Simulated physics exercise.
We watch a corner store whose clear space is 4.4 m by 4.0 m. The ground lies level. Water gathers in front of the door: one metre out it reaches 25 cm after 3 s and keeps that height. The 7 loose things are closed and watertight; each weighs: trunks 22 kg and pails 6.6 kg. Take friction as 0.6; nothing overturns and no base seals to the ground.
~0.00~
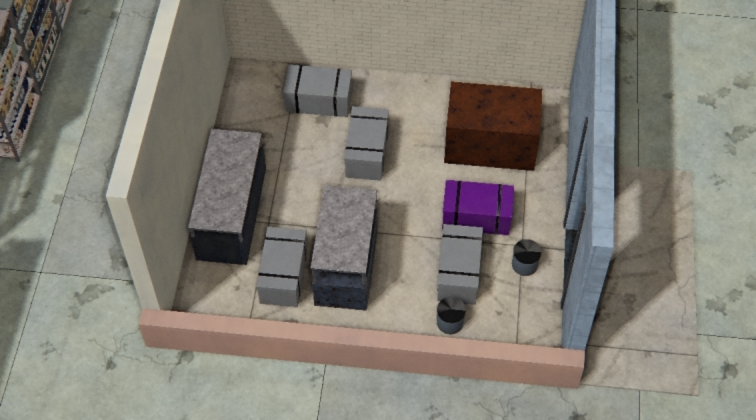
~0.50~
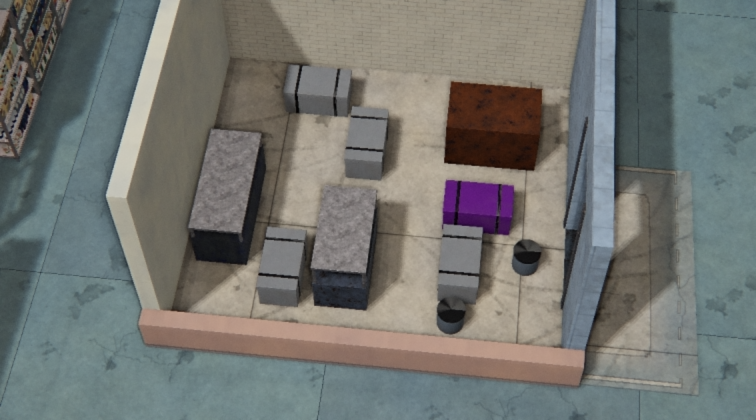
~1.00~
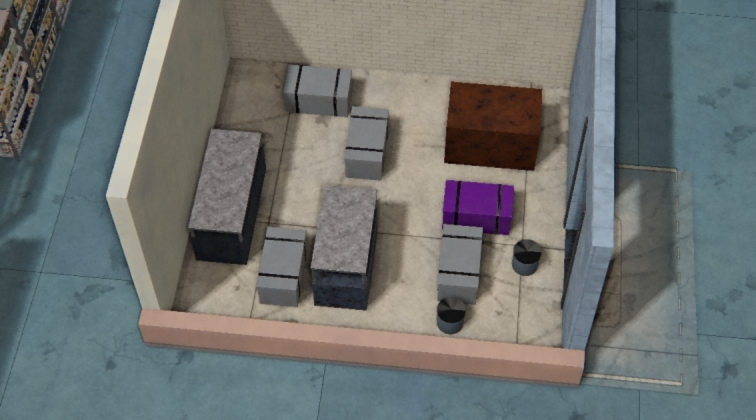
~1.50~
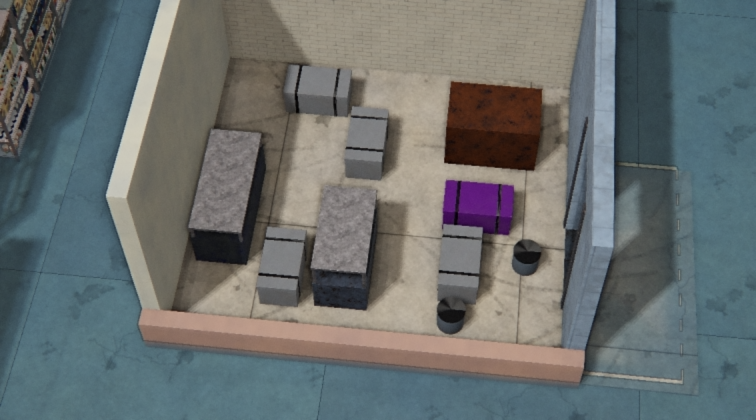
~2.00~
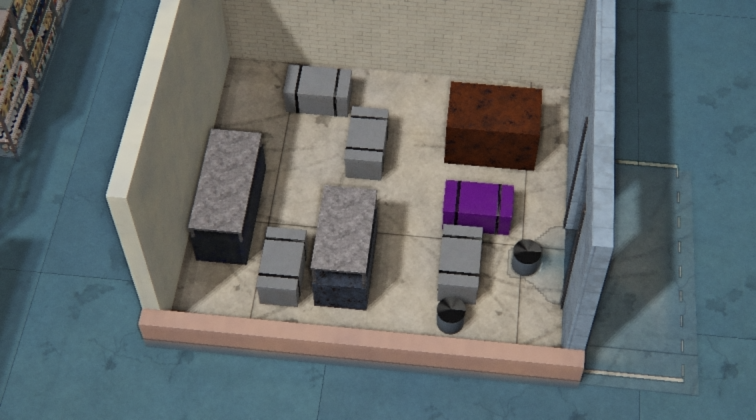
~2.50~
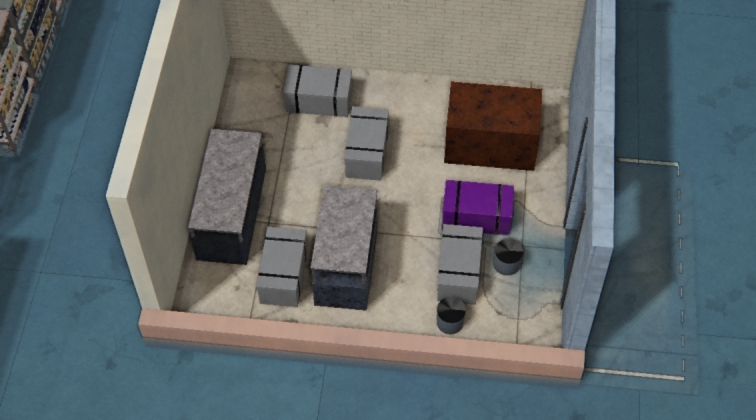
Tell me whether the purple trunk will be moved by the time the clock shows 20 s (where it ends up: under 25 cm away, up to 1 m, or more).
The purple trunk travels far.
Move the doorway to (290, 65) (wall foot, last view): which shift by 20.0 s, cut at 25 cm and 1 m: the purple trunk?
In that case the purple trunk moves a short way.
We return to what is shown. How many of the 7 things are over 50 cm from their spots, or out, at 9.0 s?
By then 5.
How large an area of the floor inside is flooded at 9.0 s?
Some 16 m2.
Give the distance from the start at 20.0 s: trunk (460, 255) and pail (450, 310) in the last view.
In that order: 300 cm, 140 cm.
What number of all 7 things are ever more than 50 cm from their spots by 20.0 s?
That makes 7.
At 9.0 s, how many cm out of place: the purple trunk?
About 200 cm.
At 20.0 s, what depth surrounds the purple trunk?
About 22 cm.
After 4.0 s the purple trunk is near (453, 164), 0.6 m from its start, aground; 1 afloat.
After 9.0 s the purple trunk is near (396, 71), 2.1 m from its start, afloat; 7 afloat.
After 16.0 s the purple trunk is near (540, 87), 1.8 m from its start, afloat; 7 afloat.
After 20.0 s the purple trunk is near (540, 82), 1.8 m from its start, afloat; 7 afloat.
